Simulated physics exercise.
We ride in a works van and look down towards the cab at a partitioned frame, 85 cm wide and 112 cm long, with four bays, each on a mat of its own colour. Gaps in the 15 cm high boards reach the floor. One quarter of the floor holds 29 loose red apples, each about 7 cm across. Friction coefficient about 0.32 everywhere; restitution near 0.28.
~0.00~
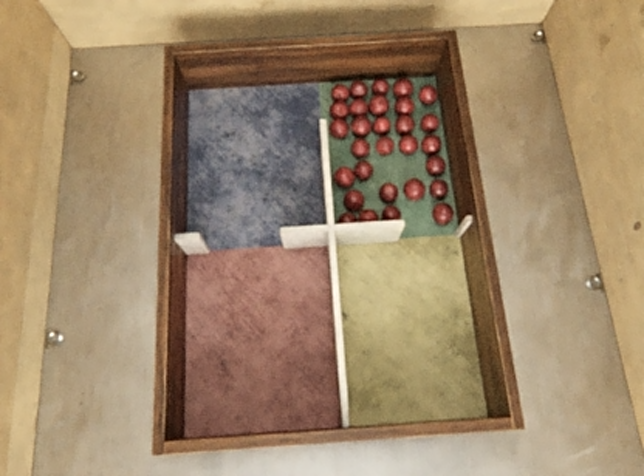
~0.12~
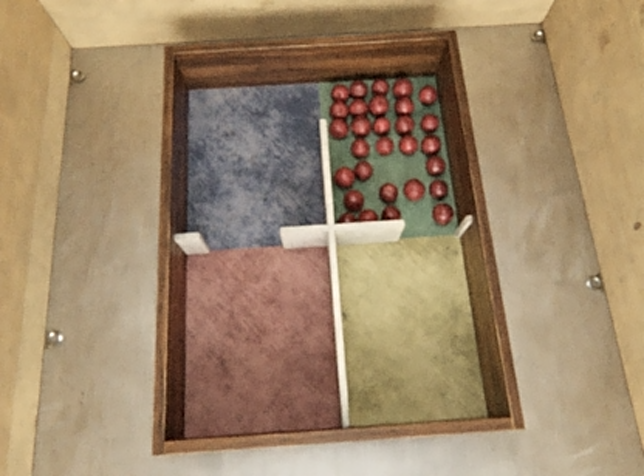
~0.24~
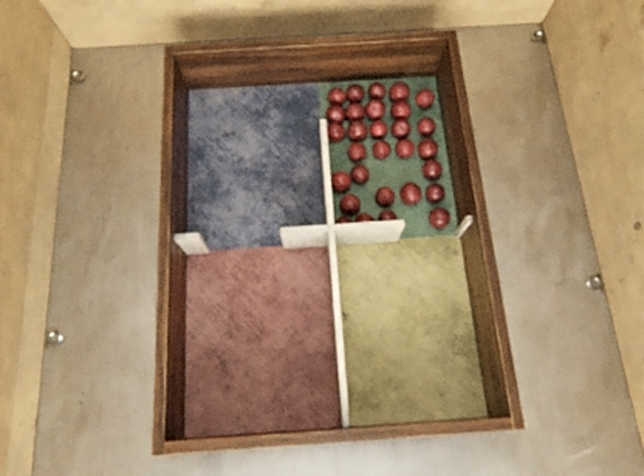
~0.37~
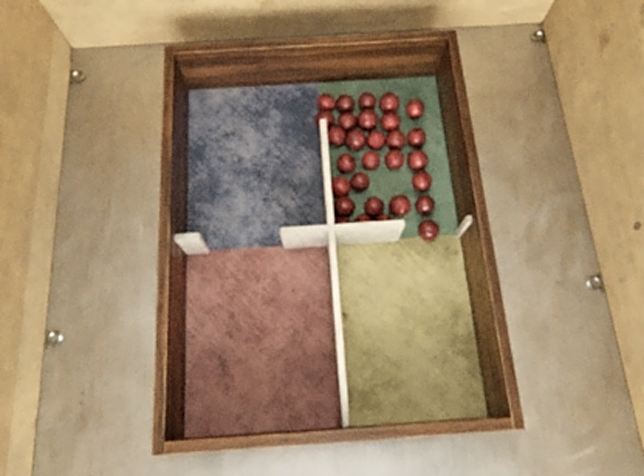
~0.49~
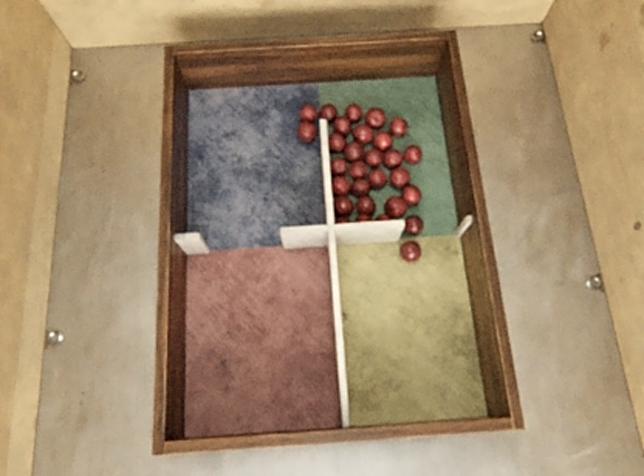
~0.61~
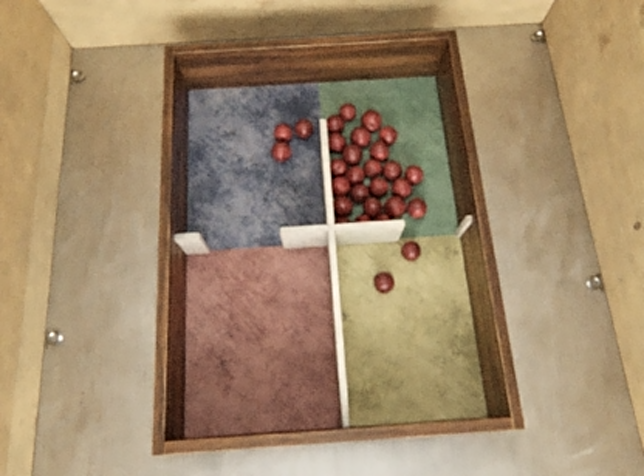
In a wooden frame with four coloured bays, red balls bunching leftward across the green, a few rolling onto blue and yellow.
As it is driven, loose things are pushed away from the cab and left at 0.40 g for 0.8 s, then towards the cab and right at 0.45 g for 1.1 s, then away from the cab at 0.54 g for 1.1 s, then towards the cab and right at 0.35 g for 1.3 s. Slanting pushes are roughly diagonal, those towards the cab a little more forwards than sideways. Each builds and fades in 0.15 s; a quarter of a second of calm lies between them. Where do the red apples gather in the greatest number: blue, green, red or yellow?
It is the green one.
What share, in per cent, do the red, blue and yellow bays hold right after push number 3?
By then: Red 0, blue 0, yellow 40 per cent.
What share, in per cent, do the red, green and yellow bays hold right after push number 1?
Red 0, green 70, yellow 10 per cent.
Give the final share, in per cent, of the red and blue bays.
Red 0, blue 0 per cent.
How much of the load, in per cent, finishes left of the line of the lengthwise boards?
About 0 per cent.
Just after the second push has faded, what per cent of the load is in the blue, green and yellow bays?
By then: Blue 0, green 100, yellow 0 per cent.
After push 1 (1.04 s), 5 in the blue bay, 21 in the green bay and 3 in the yellow bay.
After push 2 (2.39 s), 29 in the green bay.
After push 3 (3.74 s), 17 in the green bay and 12 in the yellow bay.
After push 4 (5.29 s), 22 in the green bay and 7 in the yellow bay.
Final count (at 6.08 s), 1 in the blue bay, 21 in the green bay and 7 in the yellow bay.
